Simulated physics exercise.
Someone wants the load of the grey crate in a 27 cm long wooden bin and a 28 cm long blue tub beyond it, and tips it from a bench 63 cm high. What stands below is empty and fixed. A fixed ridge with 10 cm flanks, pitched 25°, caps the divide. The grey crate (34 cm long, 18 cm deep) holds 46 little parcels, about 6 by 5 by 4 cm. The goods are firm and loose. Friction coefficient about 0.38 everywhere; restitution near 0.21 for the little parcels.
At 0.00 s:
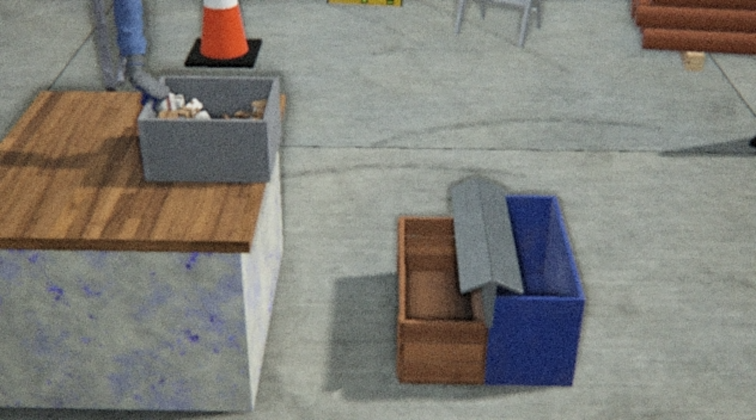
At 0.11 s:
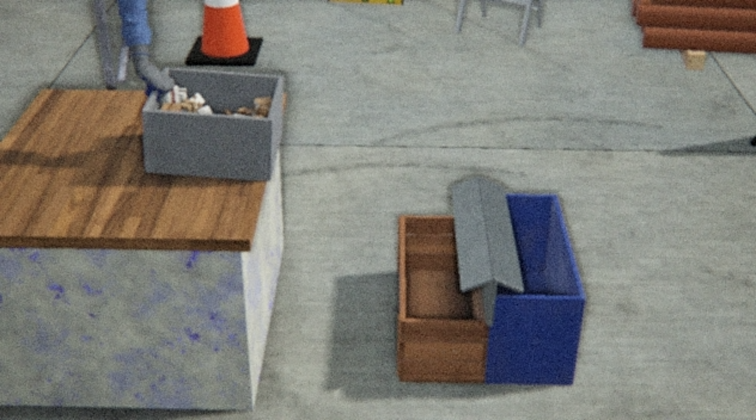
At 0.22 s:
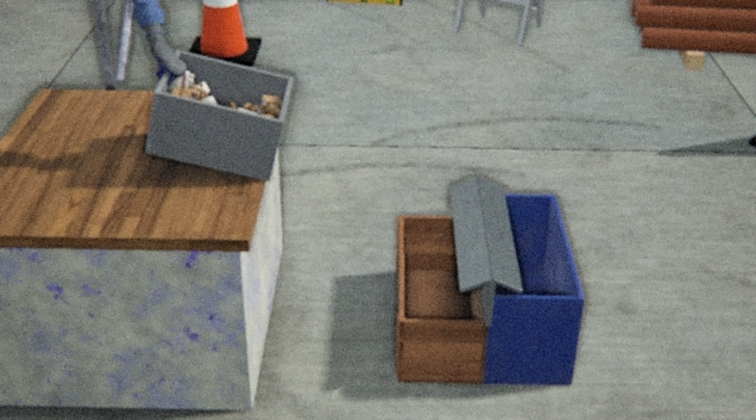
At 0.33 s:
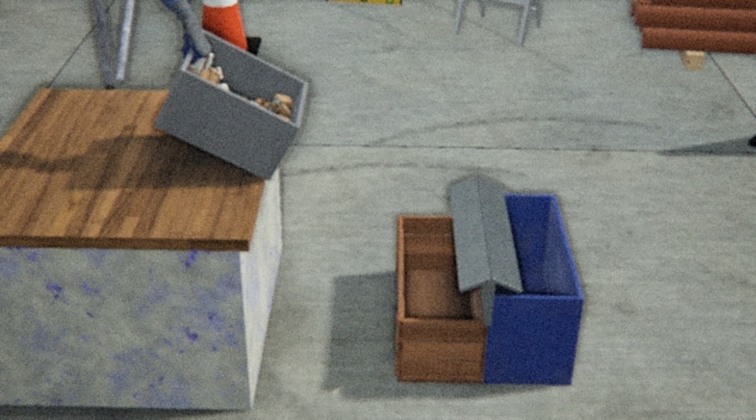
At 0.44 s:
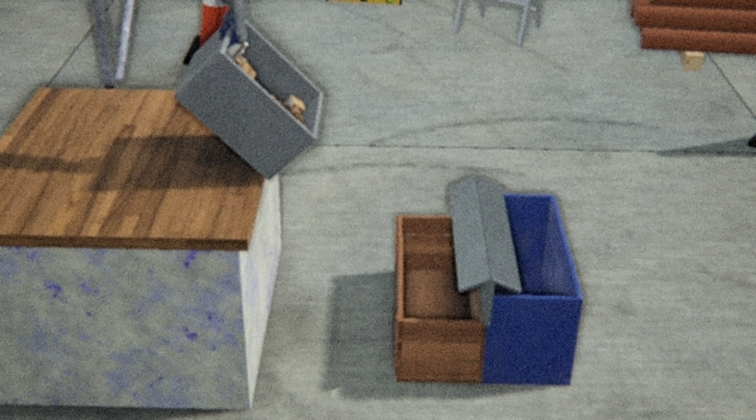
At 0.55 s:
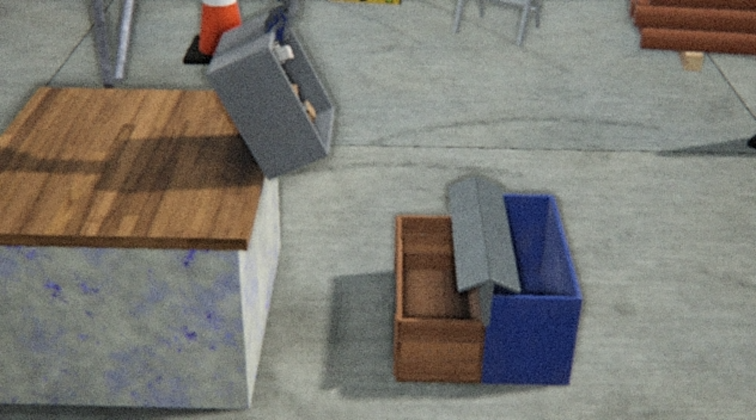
A blue-sleeved arm tilting a grey crate of small parcels steeply rightward at a bench edge, wooden bin and blue tub standing below.
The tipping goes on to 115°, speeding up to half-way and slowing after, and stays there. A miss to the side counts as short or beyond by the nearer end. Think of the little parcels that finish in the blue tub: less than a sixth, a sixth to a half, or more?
In the end fewer than one in six of them are in the blue tub.
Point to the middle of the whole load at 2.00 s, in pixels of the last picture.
Around (384, 313).
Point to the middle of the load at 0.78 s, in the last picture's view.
Near (305, 135).
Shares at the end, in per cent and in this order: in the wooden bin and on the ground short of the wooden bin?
About 40 and 60 per cent.
After 0.78 s, tilt 99°; 40 still in the grey crate and 6 in the air.
After 1.07 s, tilt 115°; 23 still in the grey crate, 9 in the wooden bin and 14 in the air.
After 1.48 s, tilt 115°; 5 still in the grey crate, 19 in the wooden bin, 10 on the ground short of the wooden bin and 12 in the air.
Final count (at 2.00 s), 19 in the wooden bin and 27 on the ground short of the wooden bin. Asked share, 0 of 46, 0 per cent.
